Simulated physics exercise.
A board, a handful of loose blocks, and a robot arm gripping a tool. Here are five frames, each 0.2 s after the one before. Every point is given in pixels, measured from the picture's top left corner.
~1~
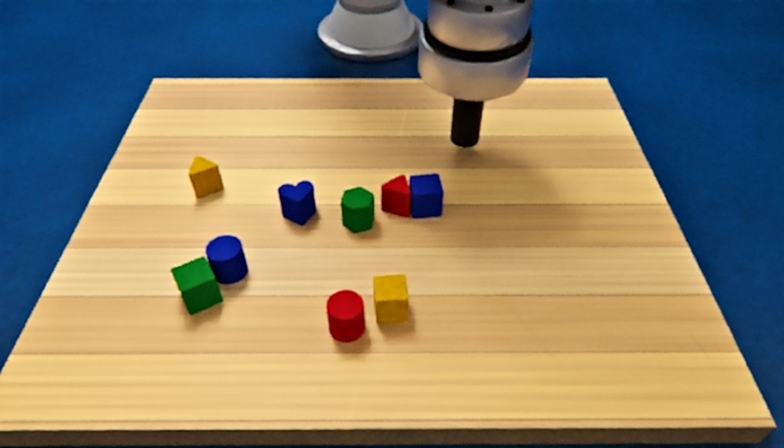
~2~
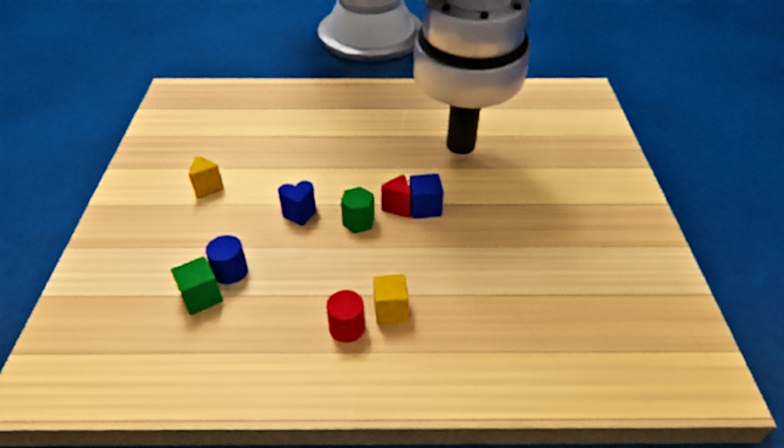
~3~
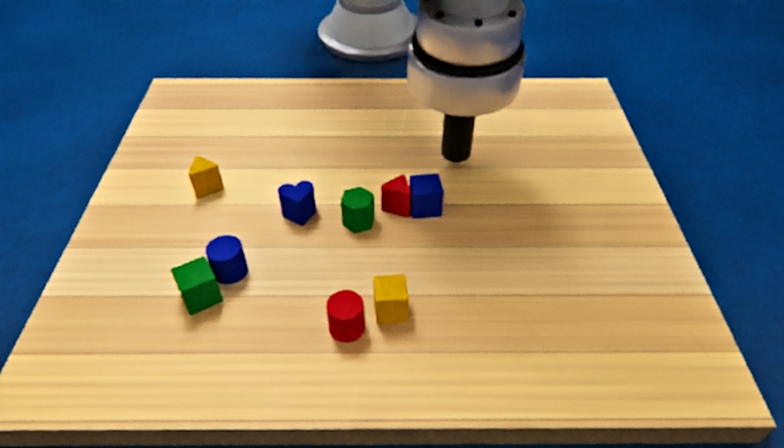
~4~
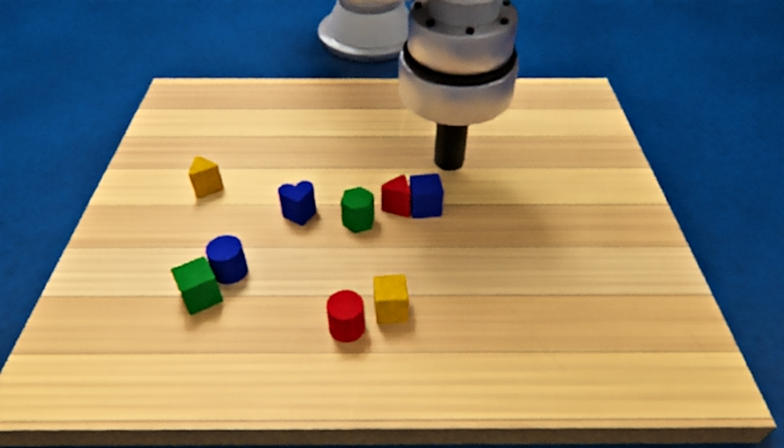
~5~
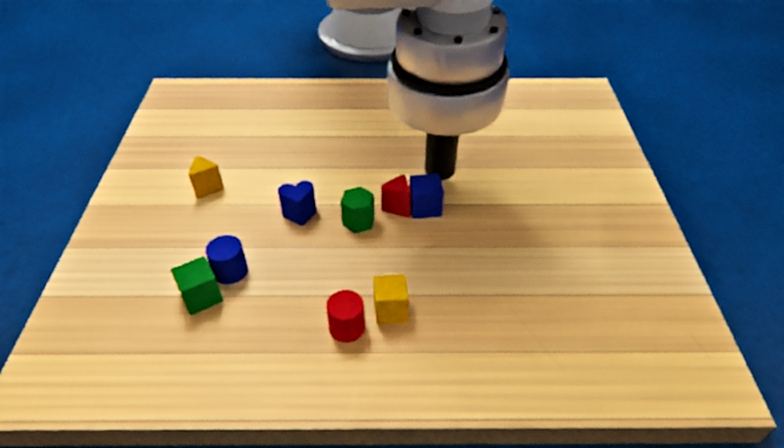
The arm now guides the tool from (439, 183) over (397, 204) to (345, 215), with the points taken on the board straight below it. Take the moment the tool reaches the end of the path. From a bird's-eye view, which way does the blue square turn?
Counterclockwise from above.
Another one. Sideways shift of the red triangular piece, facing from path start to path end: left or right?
Facing from start to end, it shifts left.
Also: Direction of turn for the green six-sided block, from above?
From the top, the block rotates clockwise.
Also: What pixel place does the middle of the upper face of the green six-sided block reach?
I'd guess (332, 213).
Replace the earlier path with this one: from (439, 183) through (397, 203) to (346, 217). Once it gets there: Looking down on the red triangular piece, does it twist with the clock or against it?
Looking down on the board, it turns counter-clockwise.
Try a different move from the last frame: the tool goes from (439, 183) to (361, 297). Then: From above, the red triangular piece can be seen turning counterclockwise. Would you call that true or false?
That statement is not accurate.
On the path given first. One third of the way, tool at (412, 185); red triangular piece at (391, 188); blue square at (422, 194).
Two thirds of the way, tool at (379, 196); green six-sided block at (349, 203), turned 40° clockwise; red triangular piece at (375, 204), turned 60° anticlockwise; blue square at (421, 196), turned 20° anticlockwise.
At the end, tool at (344, 202); blue heart still; green six-sided block at (332, 213), turned 25° clockwise; red triangular piece at (372, 207), turned 80° anticlockwise; blue square at (421, 196), turned 20° anticlockwise.
